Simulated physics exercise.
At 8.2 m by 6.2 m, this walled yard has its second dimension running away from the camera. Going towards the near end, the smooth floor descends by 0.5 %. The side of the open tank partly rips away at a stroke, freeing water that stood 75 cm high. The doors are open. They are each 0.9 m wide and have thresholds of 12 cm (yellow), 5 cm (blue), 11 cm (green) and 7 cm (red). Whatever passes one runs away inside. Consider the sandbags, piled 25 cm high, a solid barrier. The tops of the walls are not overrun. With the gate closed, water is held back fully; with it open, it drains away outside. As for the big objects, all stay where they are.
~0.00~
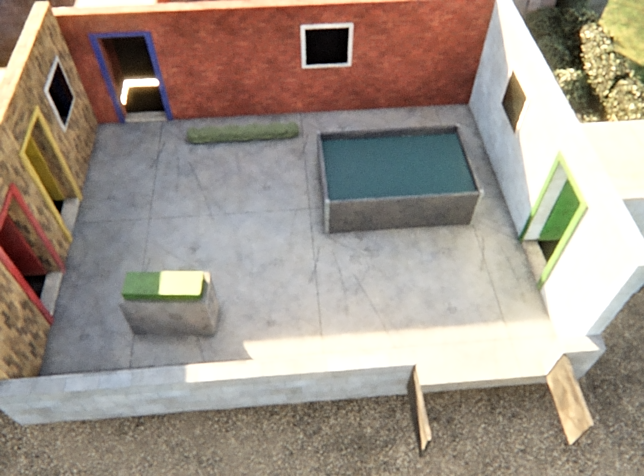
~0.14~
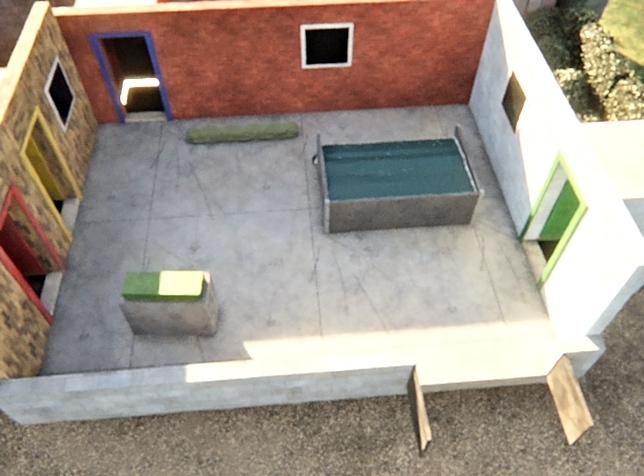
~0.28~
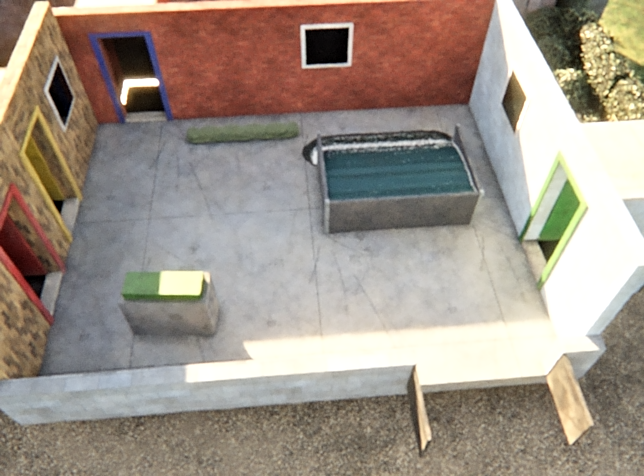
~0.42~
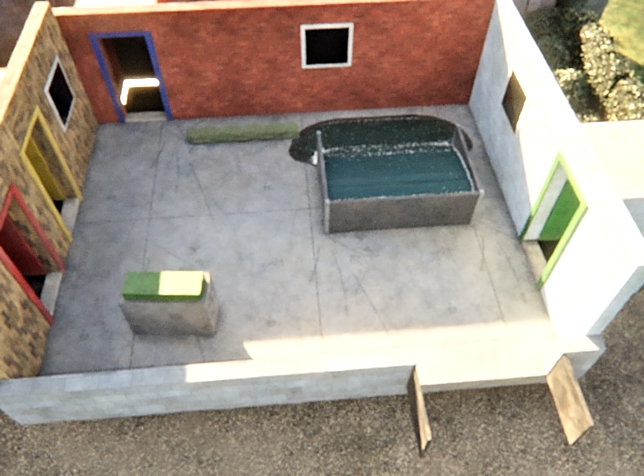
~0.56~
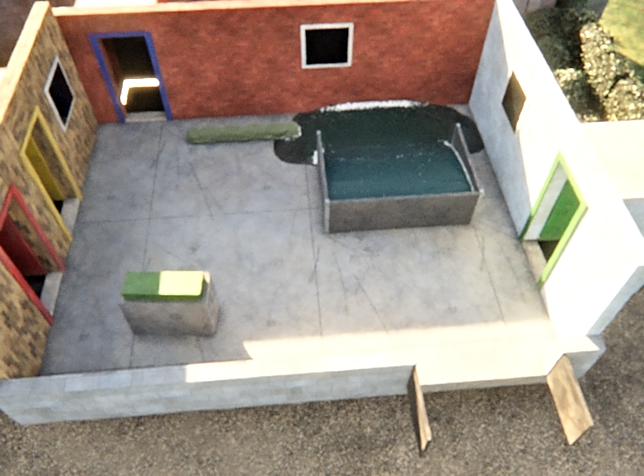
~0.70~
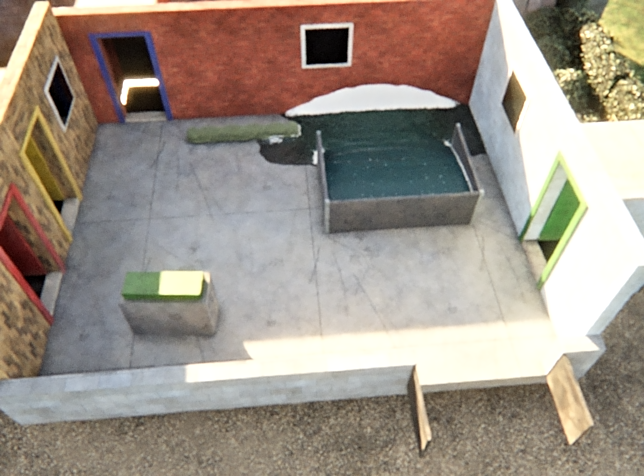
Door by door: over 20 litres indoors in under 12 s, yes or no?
Yellow door: No, blue door: Yes, green door: No, red door: No.
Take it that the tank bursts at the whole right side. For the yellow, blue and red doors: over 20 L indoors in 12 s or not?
So yellow ends up short of it, blue short of it, red short of it.
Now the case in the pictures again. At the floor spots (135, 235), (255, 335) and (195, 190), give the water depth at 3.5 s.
I'd read it as roughly 0, 0 and 2 cm, in that order.
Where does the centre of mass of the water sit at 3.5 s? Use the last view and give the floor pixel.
I'd say somewhere around (355, 165).
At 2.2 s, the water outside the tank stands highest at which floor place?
Spot: Approx. (460, 106).
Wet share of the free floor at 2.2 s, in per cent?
About 25 per cent.
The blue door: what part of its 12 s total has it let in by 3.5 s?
About 30 per cent.
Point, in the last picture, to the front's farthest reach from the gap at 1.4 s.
I'd mark it close to (208, 120).
After 1.4 s water covers 15 % of the floor and is deepest (57 cm) near (468, 106); yellow door not reached, blue door not reached, green door not reached, red door not reached.
After 2.2 s water covers 25 % of the floor and is deepest (48 cm) near (460, 106); yellow door not reached, blue door 11 cm at the sill, 0 L in, green door not reached, red door not reached.
After 3.5 s water covers 55 % of the floor and is deepest (42 cm) near (563, 358); yellow door 4 cm at the sill, 0 L in, blue door 9 cm at the sill, 15 L in, green door 12 cm at the sill, 0 L in, red door not reached.
After 7.0 s water covers 75 % of the floor and is deepest (18 cm) near (356, 112); yellow door 7 cm at the sill, 0 L in, blue door 6 cm at the sill, 33 L in, green door 5 cm at the sill, 0 L in, red door 4 cm at the sill, 1 L in.
After 12.0 s water covers 95 % of the floor and is deepest (10 cm) near (34, 400); yellow door 5 cm at the sill, 0 L in, blue door 6 cm at the sill, 50 L in, green door 4 cm at the sill, 0 L in, red door 9 cm at the sill, 5 L in.
